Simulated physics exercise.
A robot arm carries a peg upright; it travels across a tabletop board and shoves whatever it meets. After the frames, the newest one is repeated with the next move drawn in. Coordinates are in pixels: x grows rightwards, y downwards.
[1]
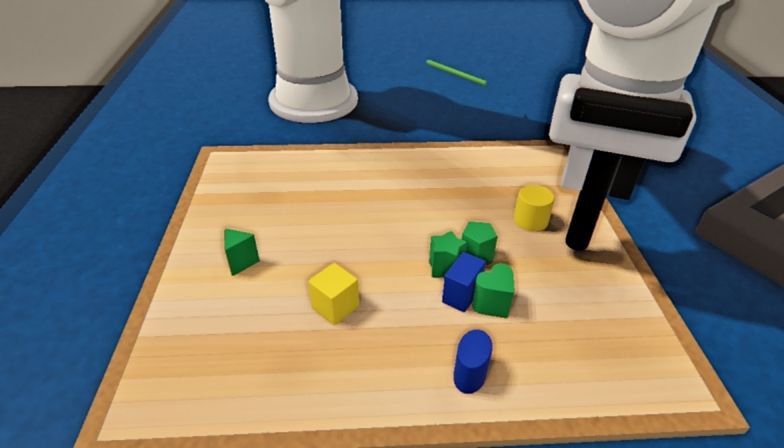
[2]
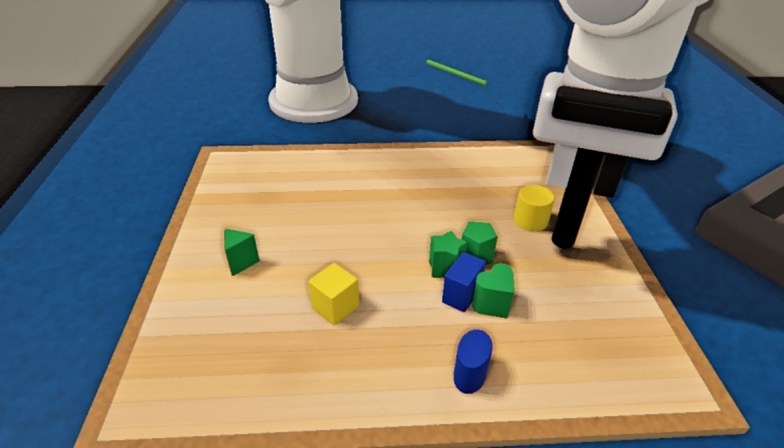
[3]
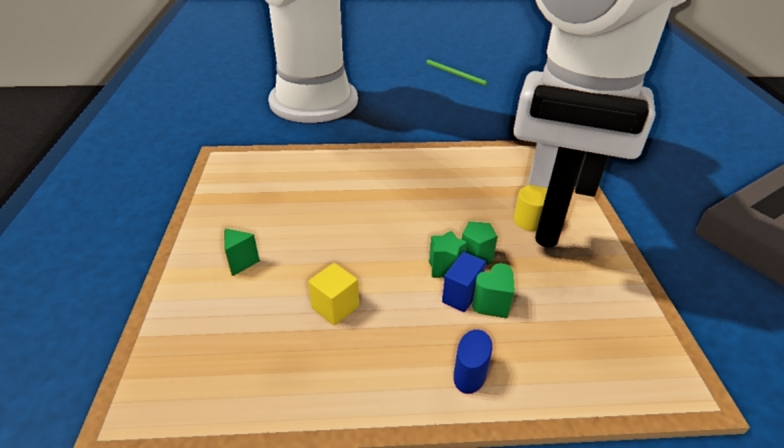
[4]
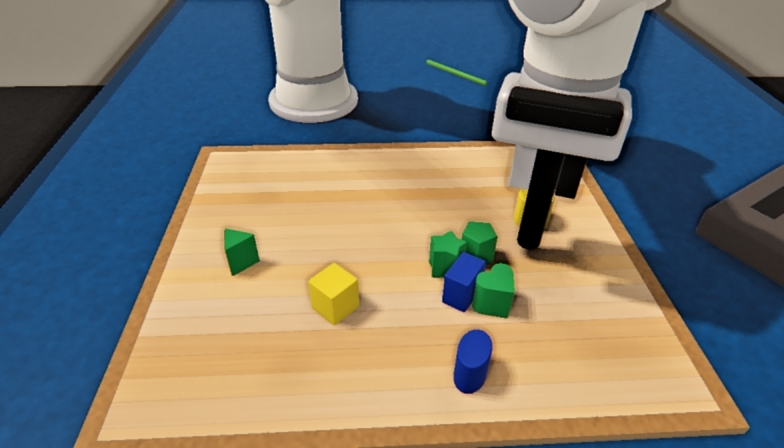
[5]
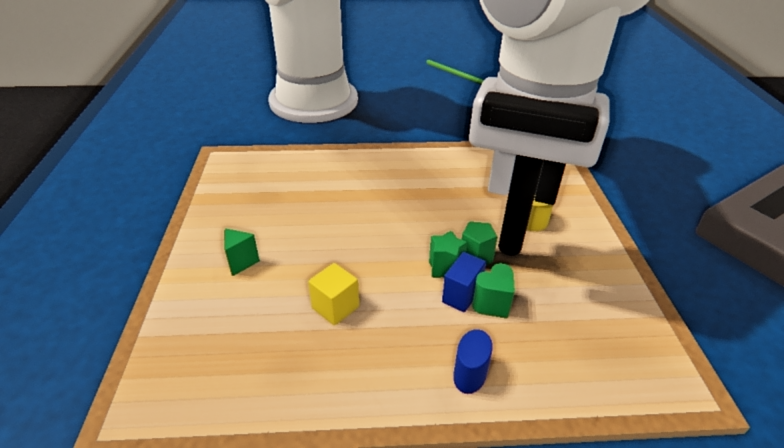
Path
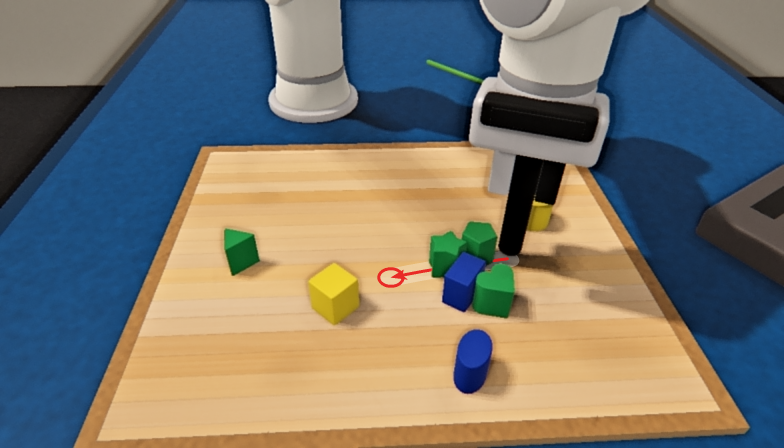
A white robot arm holding a black peg moves steadily left across the right side of a light wooden board on a blue surface, seen from above at an angle. Green blocks cluster around a blue one right of centre, with a yellow cylinder behind, a blue cylinder in front, and yellow and green blocks to the left. The peg passes before the yellow cylinder towards the cluster, while the blocks and camera stay still.
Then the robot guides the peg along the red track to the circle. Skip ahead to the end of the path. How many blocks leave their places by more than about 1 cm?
It will shift two blocks.
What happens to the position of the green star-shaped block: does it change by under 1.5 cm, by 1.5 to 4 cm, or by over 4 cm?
The green star-shaped block moves over 4 cm.
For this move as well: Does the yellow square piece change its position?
No, that is not how it ends up.
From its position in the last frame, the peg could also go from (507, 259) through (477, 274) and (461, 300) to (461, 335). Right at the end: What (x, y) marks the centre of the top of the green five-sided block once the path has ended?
Close to (462, 233).
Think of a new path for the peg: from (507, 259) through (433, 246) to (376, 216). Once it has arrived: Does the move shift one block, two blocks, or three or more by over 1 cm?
It should be two, as far as I can tell.
Path on the board, from (507, 259) to (391, 277).
The first path, step by step. One third of the way, peg (470, 255); green star-shaped block (419, 244); green five-sided block (446, 231), turned 25° clockwise.
Two thirds of the way, peg (430, 261); green star-shaped block (401, 246), turned 30° anticlockwise; green five-sided block (418, 227), turned 65° clockwise.
At the end, peg (391, 268); yellow square piece in place; green star-shaped block (364, 251), turned 35° anticlockwise; blue rectangle in place; green five-sided block (416, 226), turned 80° clockwise.
